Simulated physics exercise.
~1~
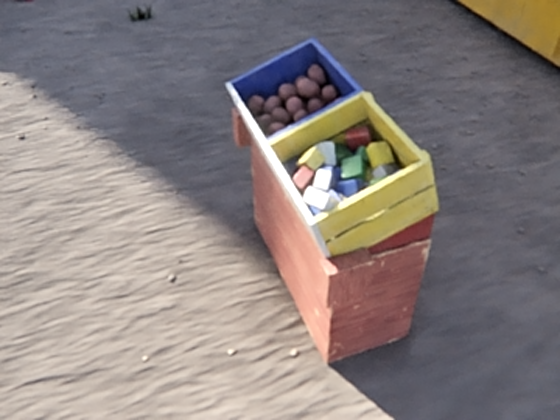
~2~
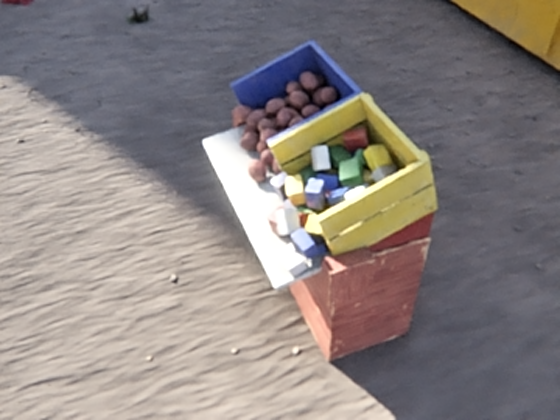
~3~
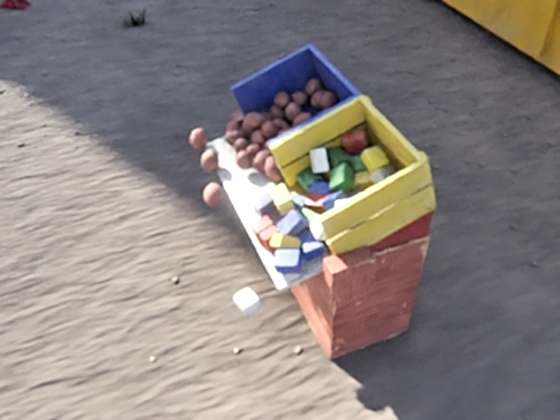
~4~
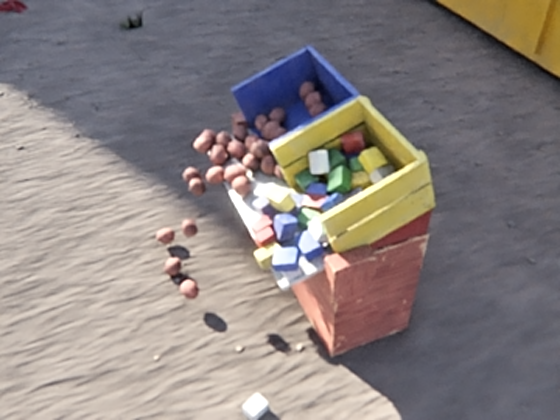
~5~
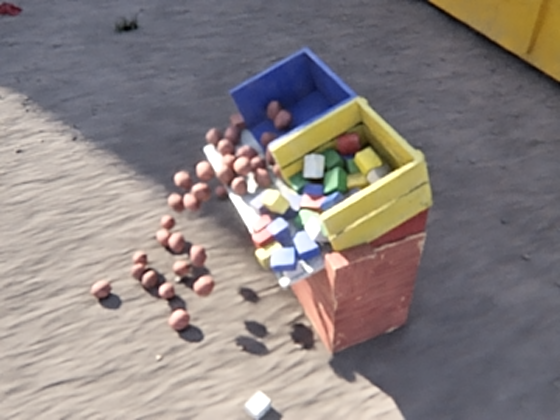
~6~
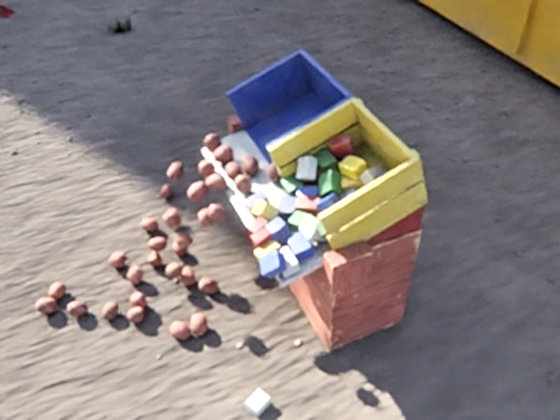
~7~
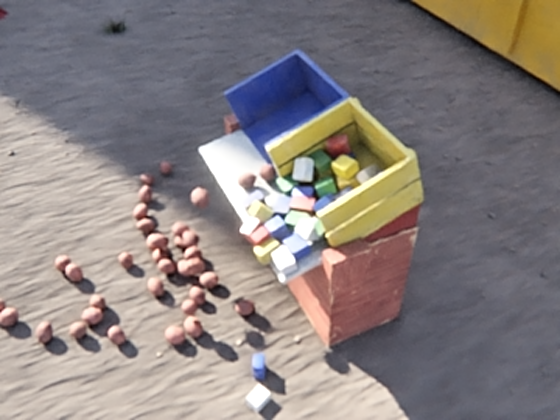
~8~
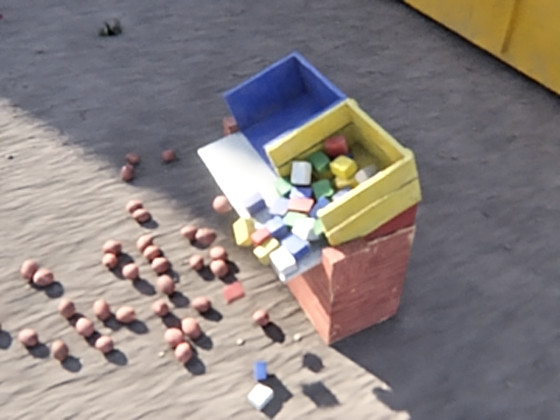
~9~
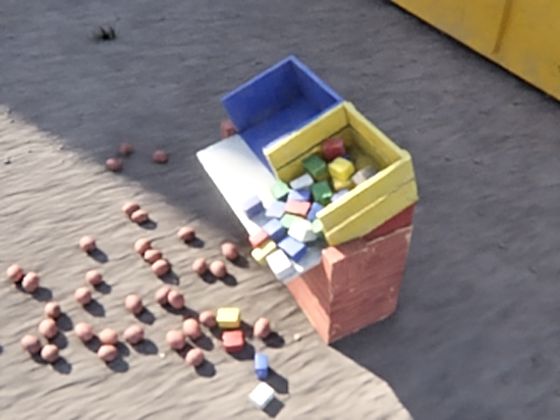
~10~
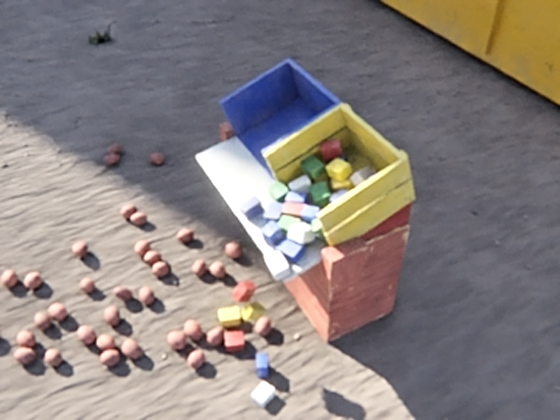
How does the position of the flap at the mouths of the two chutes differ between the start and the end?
At the start the flap is leaning up against the front of the chutes, and by the end it is lowered onto its side, with its pale face showing.
